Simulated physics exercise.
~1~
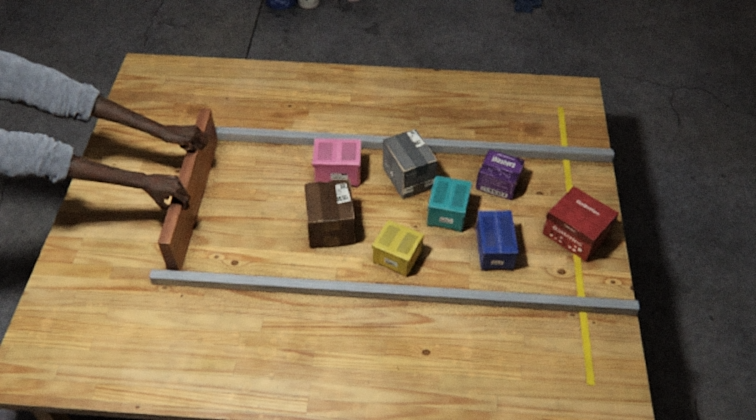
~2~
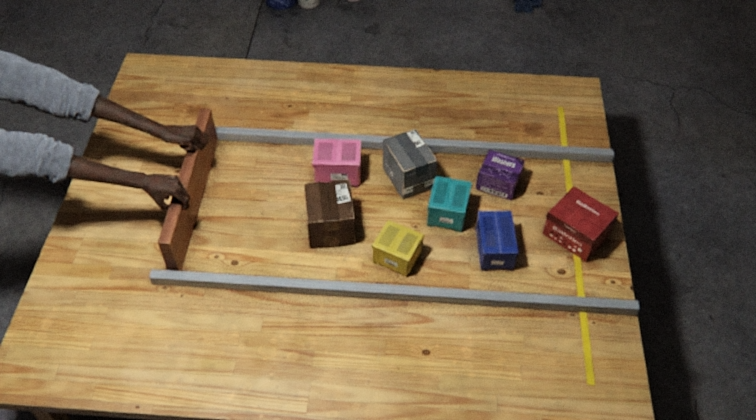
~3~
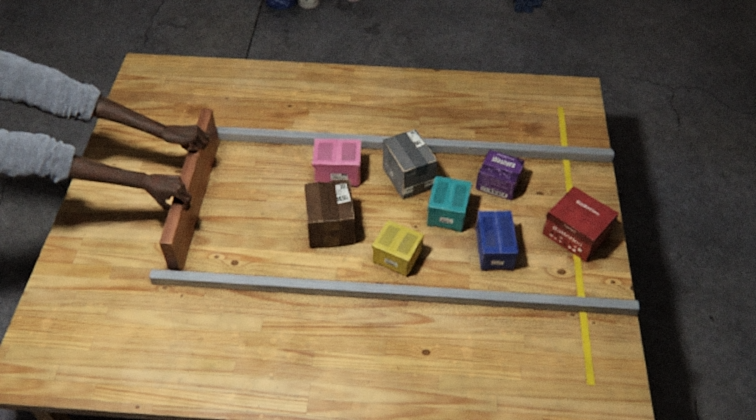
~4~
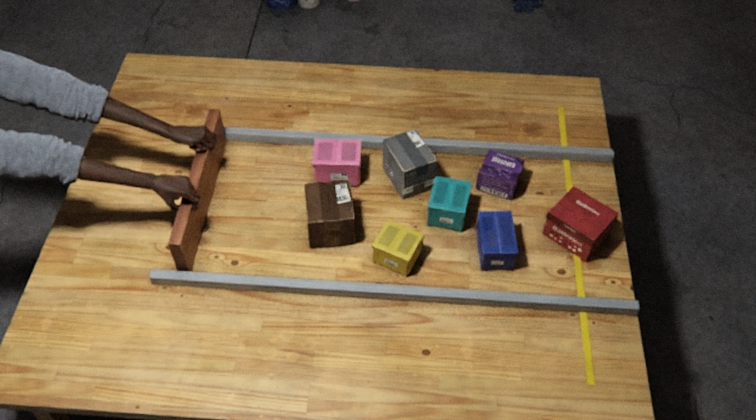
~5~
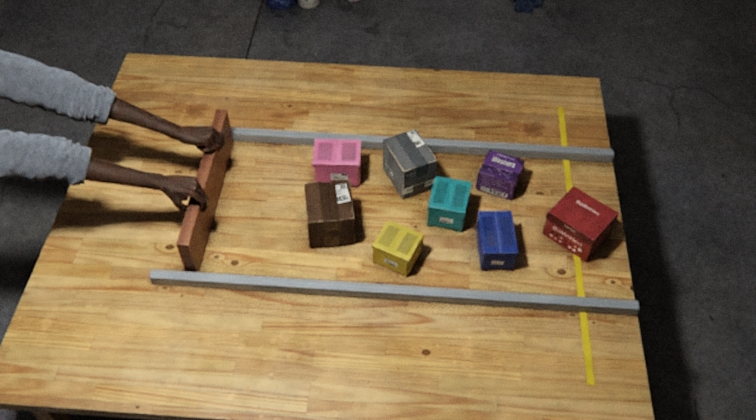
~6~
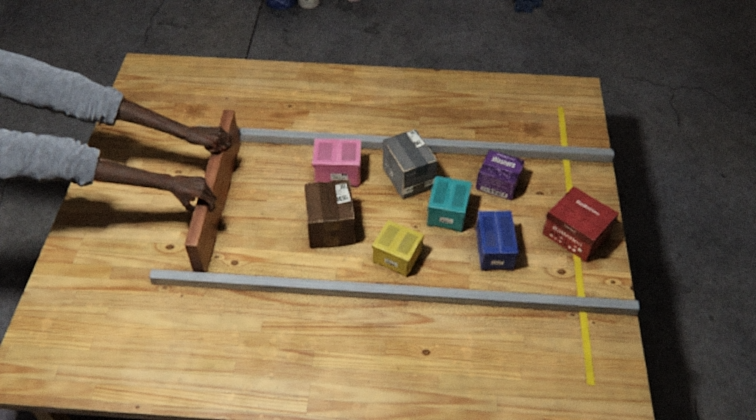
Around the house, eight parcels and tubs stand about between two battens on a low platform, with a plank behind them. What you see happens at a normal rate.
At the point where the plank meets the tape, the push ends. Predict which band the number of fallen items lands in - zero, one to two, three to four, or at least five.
The drop count passes four.
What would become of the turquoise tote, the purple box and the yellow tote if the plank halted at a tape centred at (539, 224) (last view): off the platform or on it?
Check: The turquoise tote remains in place; the purple box takes the fall; the yellow tote remains in place.
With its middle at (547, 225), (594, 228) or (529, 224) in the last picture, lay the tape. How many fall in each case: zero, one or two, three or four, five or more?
Result per tape, in order - one or two / at least five / just one or two.
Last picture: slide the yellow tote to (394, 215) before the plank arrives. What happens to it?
Result: It falls away.
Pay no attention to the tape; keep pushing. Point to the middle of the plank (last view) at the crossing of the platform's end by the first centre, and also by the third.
Near (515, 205) and (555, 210).
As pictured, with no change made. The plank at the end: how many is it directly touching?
The number is 3.
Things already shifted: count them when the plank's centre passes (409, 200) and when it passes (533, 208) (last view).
First 7, then 8.
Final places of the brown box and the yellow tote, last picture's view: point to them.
The brown box comes to rest close to (603, 232), while the yellow tote rests close to (601, 279).
Early on, none off yet; red box at rest near (580, 224); purple box at rest near (500, 175); blue tote at rest near (496, 241).
Finally, the number that fall off is five or more; lost, grey parcel, turquoise tote, blue tote, purple box and red box.
